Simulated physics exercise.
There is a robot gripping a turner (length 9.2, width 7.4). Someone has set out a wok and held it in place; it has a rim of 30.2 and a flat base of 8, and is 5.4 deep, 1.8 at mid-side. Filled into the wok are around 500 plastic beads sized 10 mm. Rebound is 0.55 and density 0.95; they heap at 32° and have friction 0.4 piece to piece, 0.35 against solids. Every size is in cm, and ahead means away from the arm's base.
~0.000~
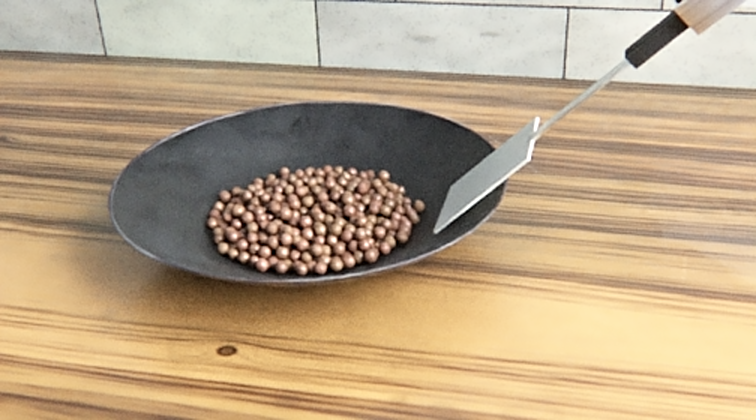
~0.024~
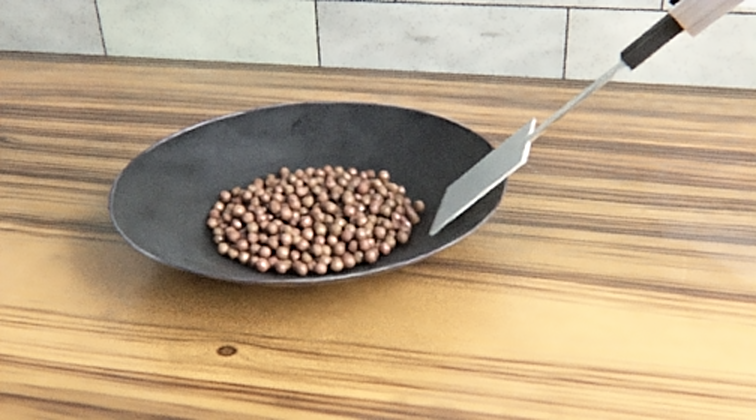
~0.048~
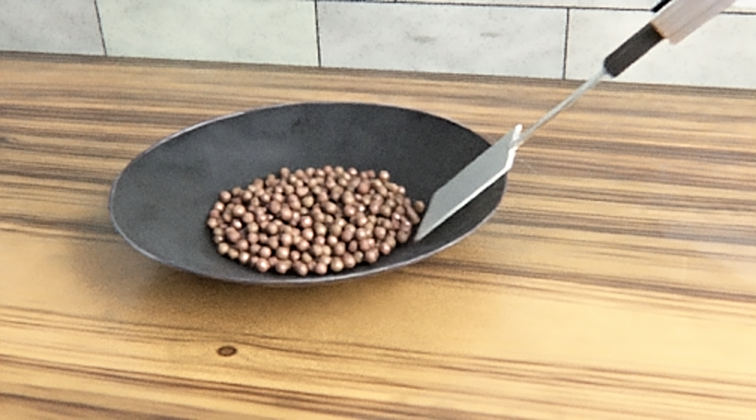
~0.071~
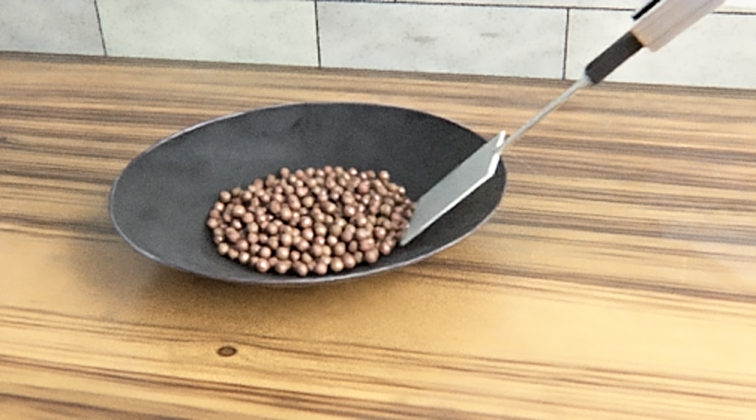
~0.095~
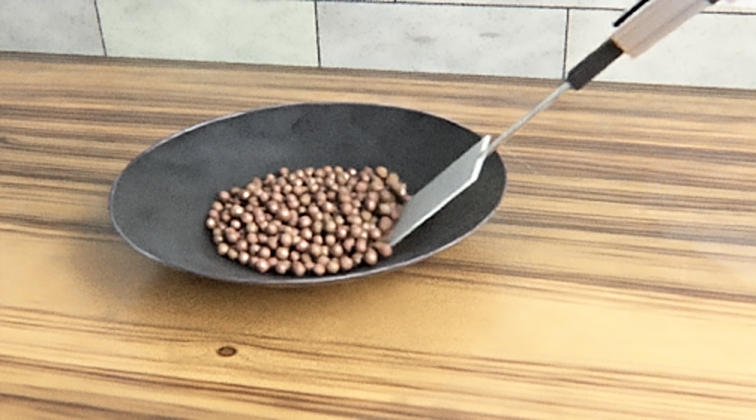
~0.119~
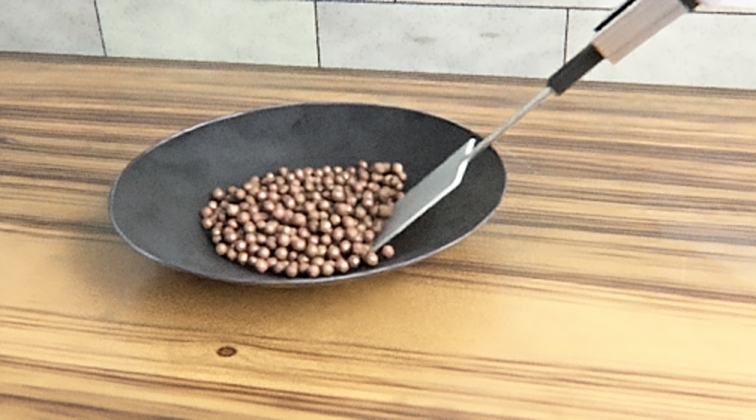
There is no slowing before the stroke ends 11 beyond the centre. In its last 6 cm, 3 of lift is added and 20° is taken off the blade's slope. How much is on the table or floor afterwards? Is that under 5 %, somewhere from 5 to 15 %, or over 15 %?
It is from 5 to 15 %.
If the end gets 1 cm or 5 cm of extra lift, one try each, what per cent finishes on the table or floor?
Near 10 and 5 percent respectively.
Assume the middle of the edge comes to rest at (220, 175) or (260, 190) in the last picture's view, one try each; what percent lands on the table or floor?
Around 0 per cent for the first try and 0 per cent for the second.
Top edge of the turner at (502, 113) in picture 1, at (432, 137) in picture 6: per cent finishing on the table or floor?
It comes to something like 10 %, give or take.
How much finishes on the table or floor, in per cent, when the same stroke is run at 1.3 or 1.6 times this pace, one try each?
About 20 and 25 per cent.
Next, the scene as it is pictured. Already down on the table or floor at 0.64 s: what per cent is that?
Share at that moment: About 8 %.
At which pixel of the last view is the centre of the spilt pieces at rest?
About (65, 201).
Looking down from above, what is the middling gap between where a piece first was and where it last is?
The answer is about 5 cm.
After 0.25 s, sloping 45°, highest piece 4 above the table; 502 in the wok.
After 0.38 s, sloping 39°, highest piece 6 above the table; 502 in the wok.
After 0.64 s, sloping 25°, highest piece 6 above the table; 457 in the wok, 44 on the table or floor, 1 on the blade or in flight.
After 1.69 s, sloping 25°, highest piece 6 above the table; 457 in the wok, 45 on the table or floor.
In the end, 457 in the wok, 45 on the table or floor. That is 9 % on the table or floor.
